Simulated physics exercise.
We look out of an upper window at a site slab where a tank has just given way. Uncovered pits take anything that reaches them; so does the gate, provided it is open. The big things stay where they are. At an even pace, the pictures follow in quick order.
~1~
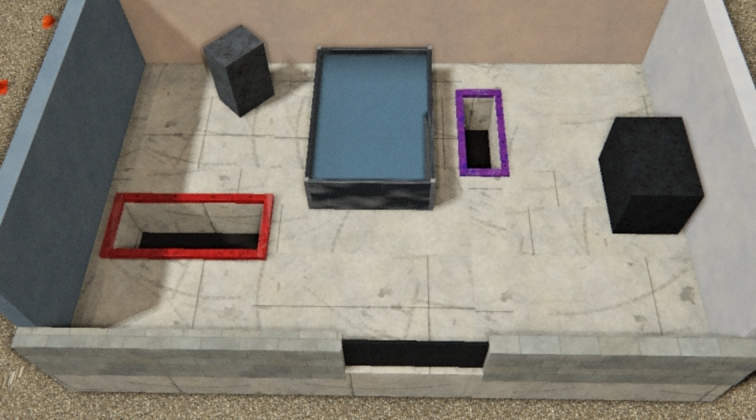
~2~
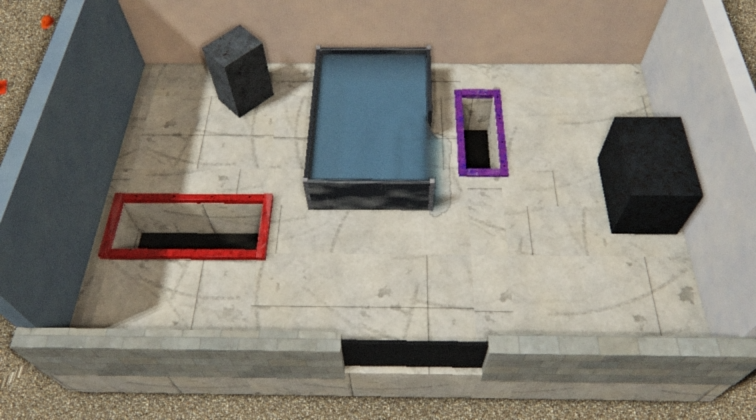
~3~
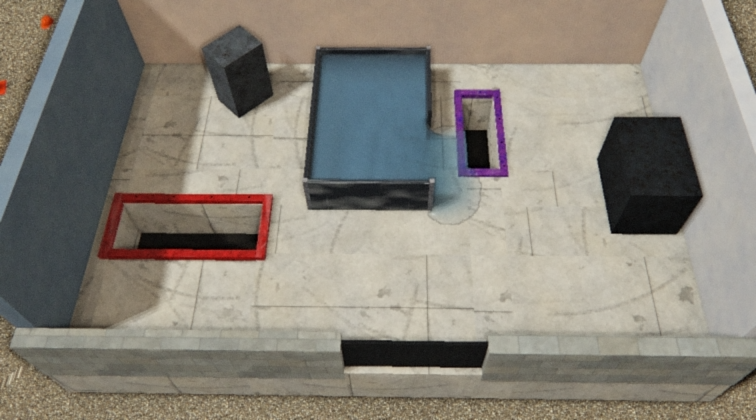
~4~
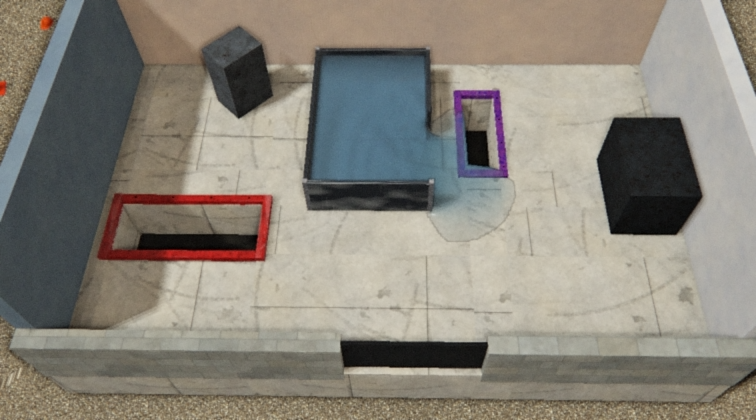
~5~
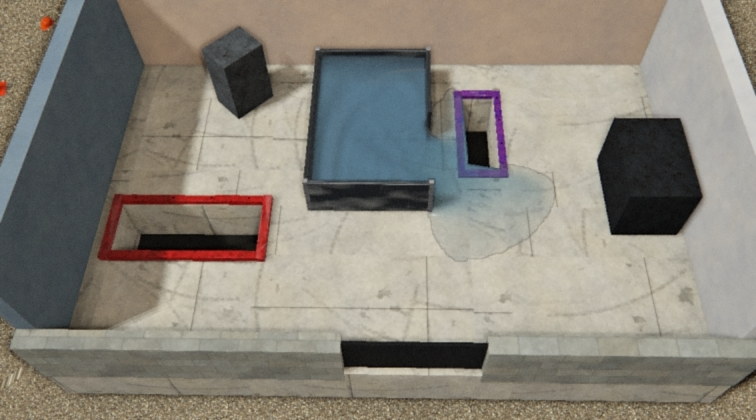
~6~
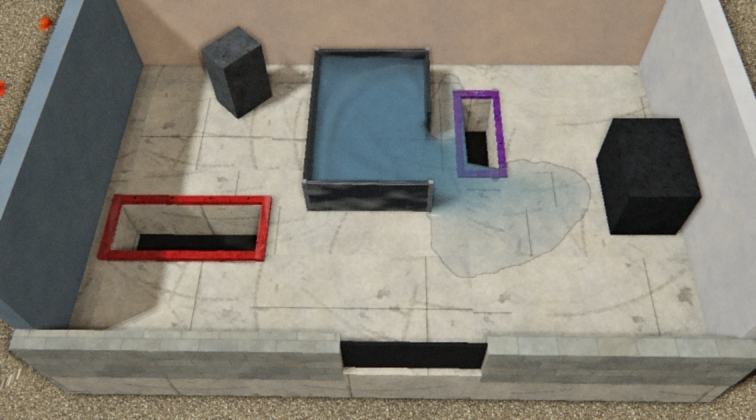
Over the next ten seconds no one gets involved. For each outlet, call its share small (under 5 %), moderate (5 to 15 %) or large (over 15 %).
The gate - small, the purple pit - large, the red pit - small.
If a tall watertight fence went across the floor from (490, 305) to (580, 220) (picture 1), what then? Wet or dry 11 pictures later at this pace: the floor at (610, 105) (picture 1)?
Submerged.
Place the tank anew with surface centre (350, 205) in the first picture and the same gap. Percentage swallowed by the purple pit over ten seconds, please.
Share in the purple pit - 8 in a hundred.
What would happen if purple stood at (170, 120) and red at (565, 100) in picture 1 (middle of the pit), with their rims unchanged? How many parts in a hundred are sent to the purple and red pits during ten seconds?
Roughly: Purple pit 0 %, red pit 10 %.
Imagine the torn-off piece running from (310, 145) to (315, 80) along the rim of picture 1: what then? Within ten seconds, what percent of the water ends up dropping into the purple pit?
About 0 percent ends up in the purple pit, by my reckoning.
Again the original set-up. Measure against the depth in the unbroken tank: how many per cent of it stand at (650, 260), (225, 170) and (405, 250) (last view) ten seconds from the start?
Readings in order: Around 12, 0 and 2 %.
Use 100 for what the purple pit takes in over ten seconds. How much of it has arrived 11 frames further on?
That share would be near 50 %.
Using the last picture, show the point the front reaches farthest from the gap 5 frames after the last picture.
(661, 281).
A moment on, water covers 20 % of the floor; the gate 0 %, the purple pit 10 %, the red pit 0 %.
Next, water covers 30 % of the floor; the gate 0 %, the purple pit 15 %, the red pit 0 %.
Then, water covers 40 % of the floor; the gate 0 %, the purple pit 22 %, the red pit 0 %.
Later, water covers 55 % of the floor; the gate 0 %, the purple pit 26 %, the red pit 0 %.
In the end, water covers 80 % of the floor; the gate 0 %, the purple pit 30 %, the red pit 0 %.
